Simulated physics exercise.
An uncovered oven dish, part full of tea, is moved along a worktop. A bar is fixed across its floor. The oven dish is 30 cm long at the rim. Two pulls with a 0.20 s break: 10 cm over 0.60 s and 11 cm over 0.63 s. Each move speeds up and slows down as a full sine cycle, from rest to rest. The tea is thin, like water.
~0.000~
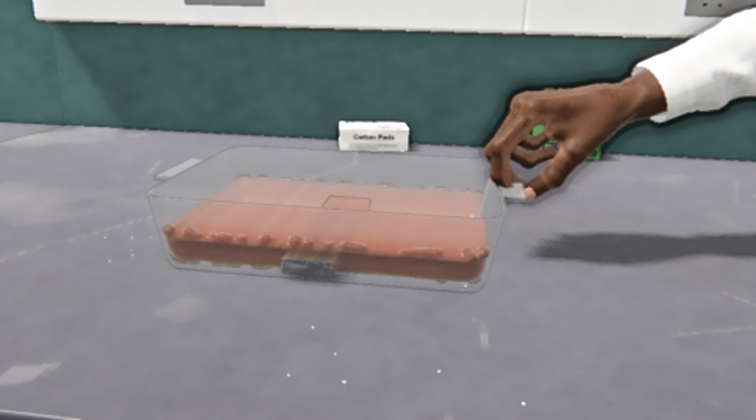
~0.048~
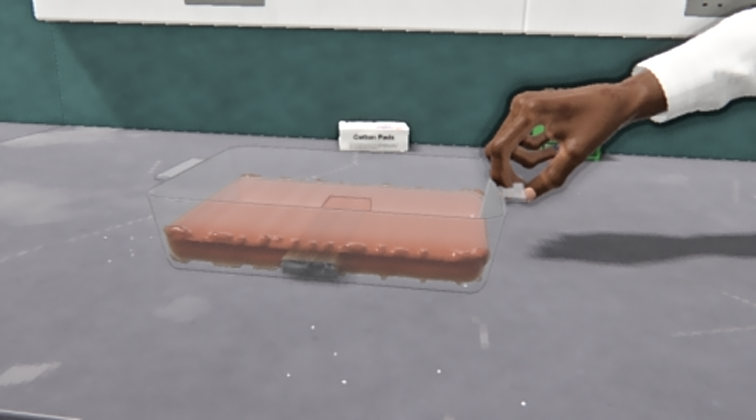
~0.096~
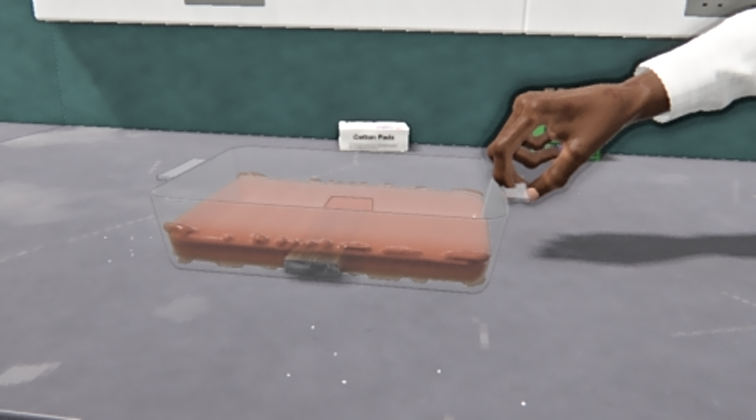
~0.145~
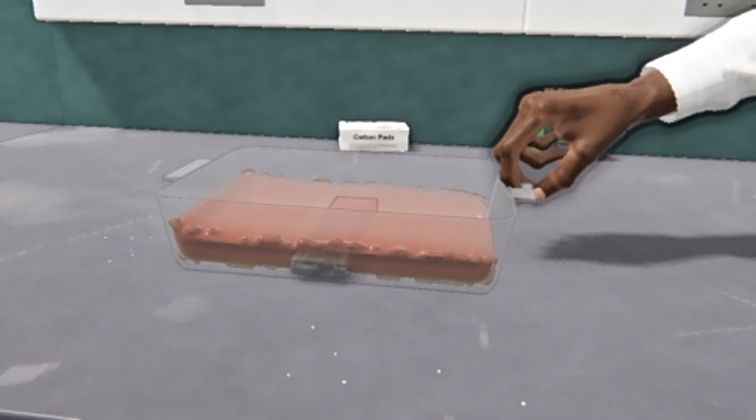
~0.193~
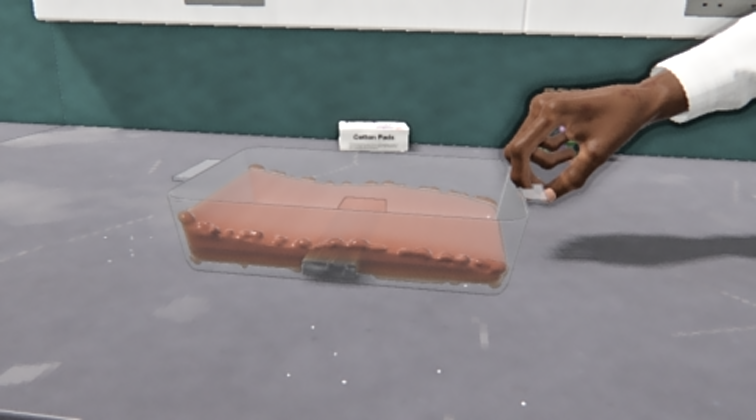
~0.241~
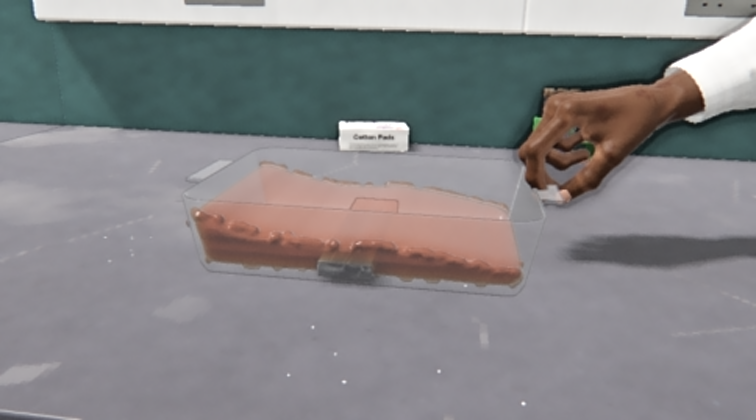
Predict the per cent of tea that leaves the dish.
About 11 per cent.
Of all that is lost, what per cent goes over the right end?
Near 50 in a hundred.
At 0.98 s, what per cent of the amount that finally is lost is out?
Some 20 per cent.
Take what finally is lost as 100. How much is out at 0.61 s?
Near 0 in a hundred.
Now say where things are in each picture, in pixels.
In the first picture, it has moved 0.0 cm; in the oven dish the surface runs from (205, 197) to (488, 216), rim (500, 187); the tea stands 32 mm below the rim; the top of the bar is at (309, 262).
In the second picture, it has moved 0.0 cm; in the oven dish the surface runs from (206, 196) to (488, 216).
In the third picture, it has moved 0.3 cm; in the oven dish the surface runs from (207, 195) to (490, 219).
In the fourth picture, it has moved 0.8 cm; in the oven dish the surface runs from (212, 191) to (495, 223).
In the fifth picture, it has moved 1.8 cm; in the oven dish the surface runs from (220, 186) to (499, 225).
In the sixth picture, it has moved 3.2 cm; in the oven dish the surface runs from (232, 182) to (501, 228).
Then, 0.61 s in, it has gone 10 cm; 0 per cent is out over the left end and 0 over the right.
Then, 0.98 s in, it has gone 12 cm; 0 per cent is out over the left end and 2 over the right.
Then, 1.35 s in, it has gone 21 cm; 5 per cent is out over the left end and 2 over the right.
Then, 1.72 s in, it has gone 21 cm; 5 per cent is out over the left end and 5 over the right.
Finally, 11 per cent is out in all, 5 of it over the left end.
